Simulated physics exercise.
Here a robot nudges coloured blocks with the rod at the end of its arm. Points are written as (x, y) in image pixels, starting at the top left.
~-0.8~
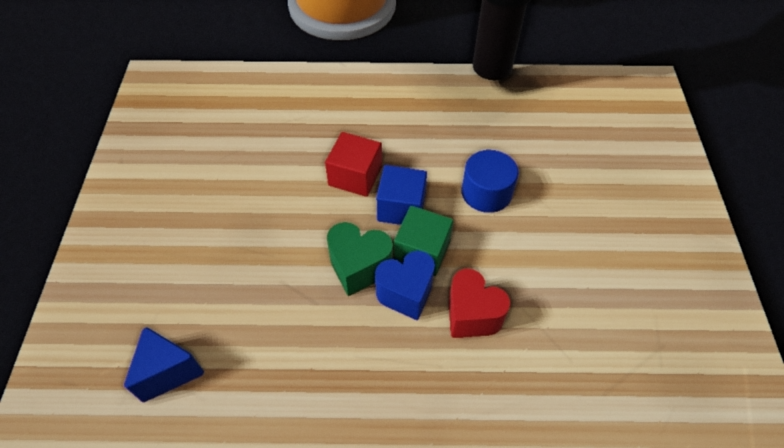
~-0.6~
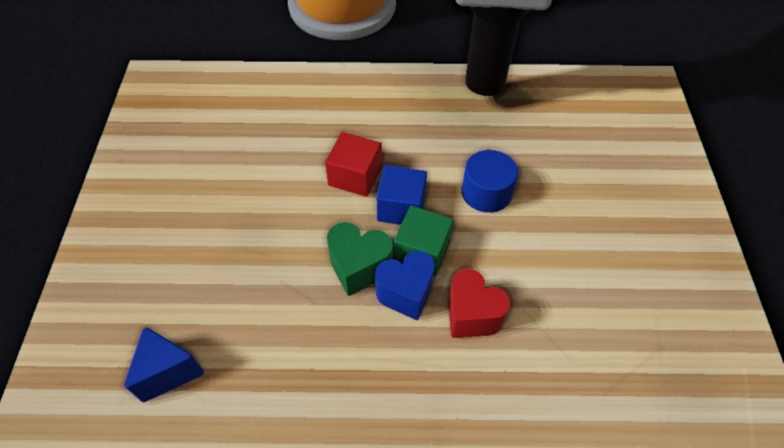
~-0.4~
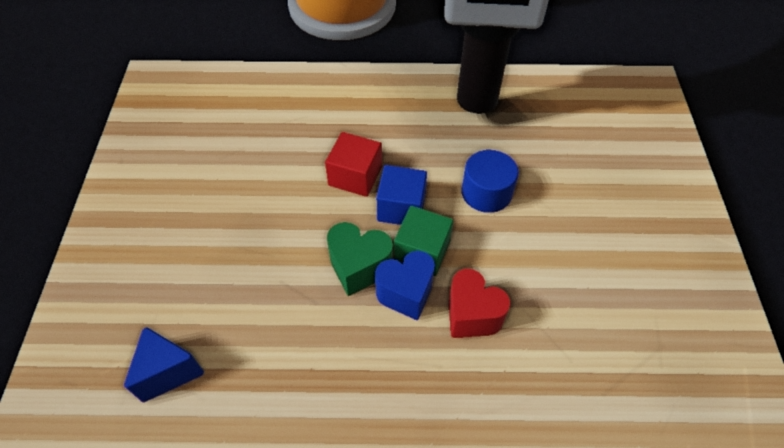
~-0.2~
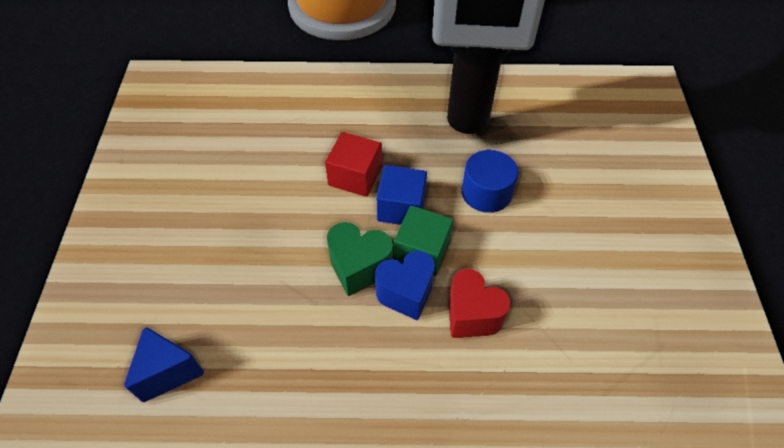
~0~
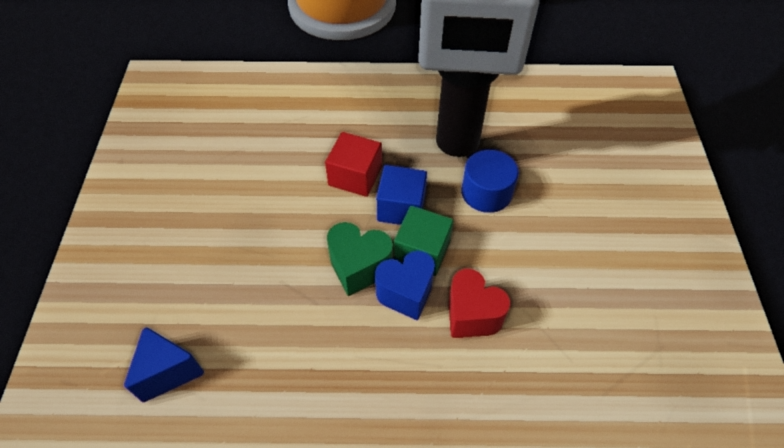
A robot arm's black rod moved down from the top edge of a striped wooden board, drifting slightly left toward the blue square block and blue disc, while all the red, green and blue blocks stayed still.
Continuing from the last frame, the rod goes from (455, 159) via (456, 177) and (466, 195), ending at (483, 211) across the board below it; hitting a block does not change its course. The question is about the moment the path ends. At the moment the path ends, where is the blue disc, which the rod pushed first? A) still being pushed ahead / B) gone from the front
I choose A.
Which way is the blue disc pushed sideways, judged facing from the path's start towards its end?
It is pushed towards the left-hand side.
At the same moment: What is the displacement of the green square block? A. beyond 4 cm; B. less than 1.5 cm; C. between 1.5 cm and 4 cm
B
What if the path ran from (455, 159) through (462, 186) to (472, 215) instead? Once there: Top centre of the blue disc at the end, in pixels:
My estimate: (527, 207).
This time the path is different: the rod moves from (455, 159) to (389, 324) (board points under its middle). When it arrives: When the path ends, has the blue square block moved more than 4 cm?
My answer is no.
What follows on the original path. Halfway along, rod at (463, 171); blue disc at (508, 187).
At the end, rod at (487, 194); blue square block in place; green square block in place; blue disc at (537, 206).
